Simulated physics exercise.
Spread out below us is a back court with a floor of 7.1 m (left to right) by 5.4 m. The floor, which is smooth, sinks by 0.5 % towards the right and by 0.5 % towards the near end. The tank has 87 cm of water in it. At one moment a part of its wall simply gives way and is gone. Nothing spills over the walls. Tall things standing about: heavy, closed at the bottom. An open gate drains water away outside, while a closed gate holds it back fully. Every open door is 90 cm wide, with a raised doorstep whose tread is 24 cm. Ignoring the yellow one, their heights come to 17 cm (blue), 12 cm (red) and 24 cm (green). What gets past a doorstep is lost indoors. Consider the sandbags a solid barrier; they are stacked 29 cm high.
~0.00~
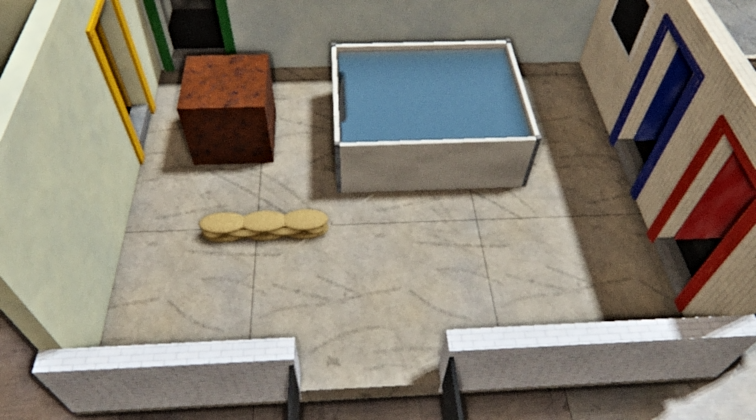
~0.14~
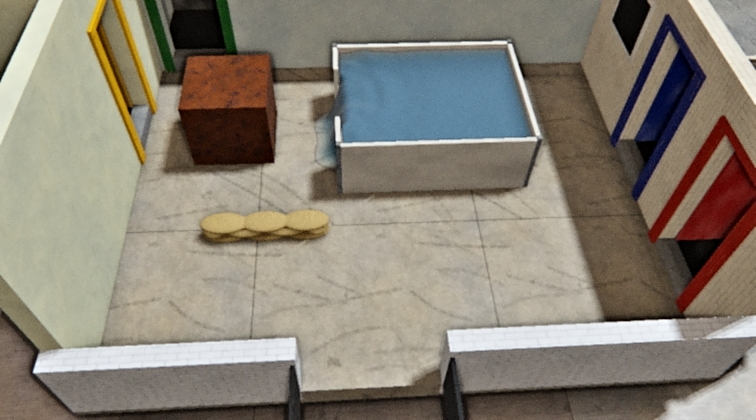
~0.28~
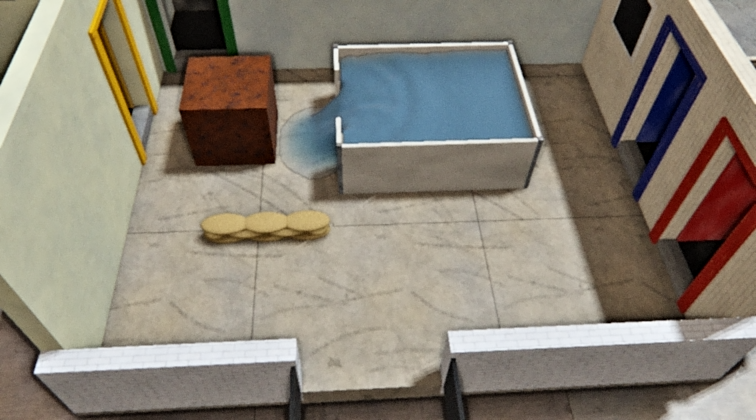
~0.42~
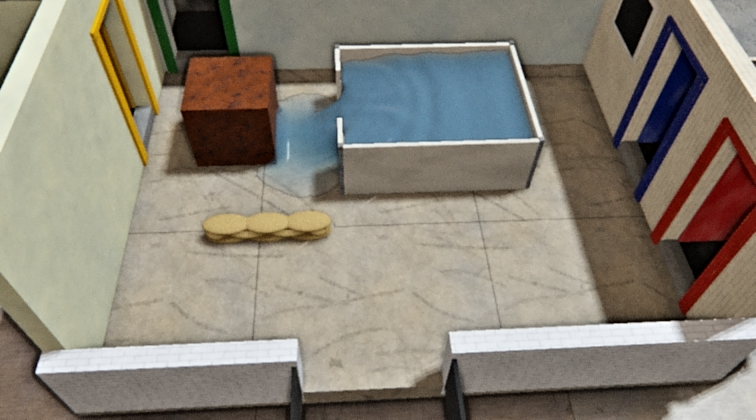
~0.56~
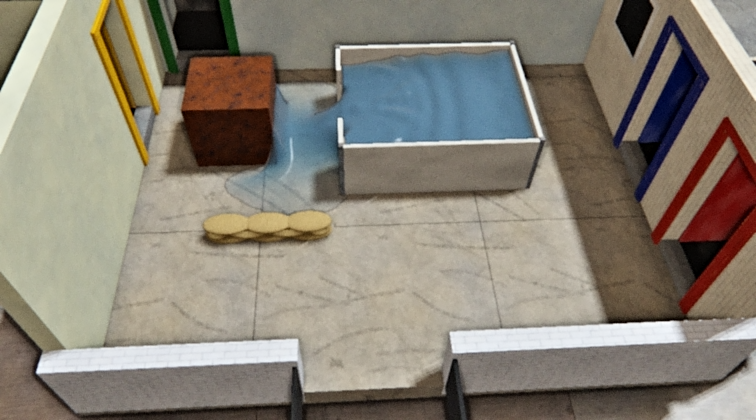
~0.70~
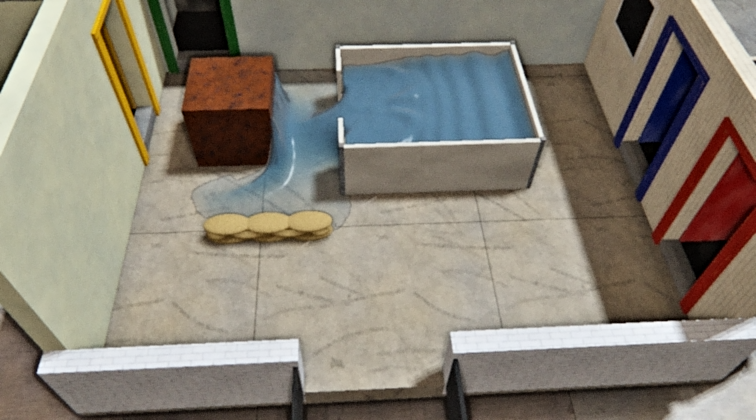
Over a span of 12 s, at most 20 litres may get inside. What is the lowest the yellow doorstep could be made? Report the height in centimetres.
Around 21 cm high.
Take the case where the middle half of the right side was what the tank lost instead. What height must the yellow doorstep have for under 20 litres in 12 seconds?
In that case about 12.0 cm.
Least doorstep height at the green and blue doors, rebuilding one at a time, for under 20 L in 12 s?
About 20 cm at green and 15 cm at blue.
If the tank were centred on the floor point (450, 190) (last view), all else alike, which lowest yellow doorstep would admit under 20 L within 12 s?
Then it needs to be around 19 cm high.
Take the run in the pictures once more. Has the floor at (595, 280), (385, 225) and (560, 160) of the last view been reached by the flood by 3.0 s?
First bone-dry, second wet through, third bone-dry.
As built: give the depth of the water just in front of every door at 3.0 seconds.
Door by door, in centimetres - yellow 22, blue 0, red 0, green 18.
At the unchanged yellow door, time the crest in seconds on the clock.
Roughly 3.4 s.
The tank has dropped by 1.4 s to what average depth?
On average, around 65 cm.
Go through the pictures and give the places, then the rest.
The tank at (429, 93) is whole and still, 87 cm deep; the yellow door at (127, 83) is dry, in the first frame.
Water pours out at (340, 126) and has run 0.3 m, to (321, 159); about 8 cm deep outside, 87 cm at the back, in the second frame.
Water pours out at (341, 127) and has run 0.8 m, to (285, 152); about 13 cm deep outside, 87 cm at the back, in the third frame.
The front is at (264, 177), 1.2 m from the gap at (342, 128); 1.7 m2 of floor is wet, 87 cm left at the back, in the fourth frame.
Water pours out at (343, 128) and has run 1.7 m, to (231, 184); about 7 cm deep outside, 87 cm at the back, in the fifth frame.
The front is at (199, 198), 2.1 m from the gap at (343, 127); 3.9 m2 of floor is wet, 82 cm left at the back; 1.4 m in a straight line remain to the yellow door at (132, 85), in the sixth frame.
After 1.4 s water covers 20 % of the floor, deepest (67 cm) near (284, 138); it has not reached the yellow door.
After 3.0 s water covers 65 % of the floor, deepest (42 cm) near (284, 146); 22 cm at the yellow door, 4 litres in over its 21 cm doorstep.
After 12.0 s water covers 95 % of the floor, deepest (20 cm) near (583, 70); 9 cm at the yellow door, 19 litres in over its 21 cm doorstep.
At the yellow door as built, the water arrived by 1.8 s and peaked near 24 cm at 3.4 s.
Run again over the same 12 s with other heights there, 37 litres in over 17.5 cm, 10 litres over 24 cm. The limit of 20 litres is kept from about 21 cm up.
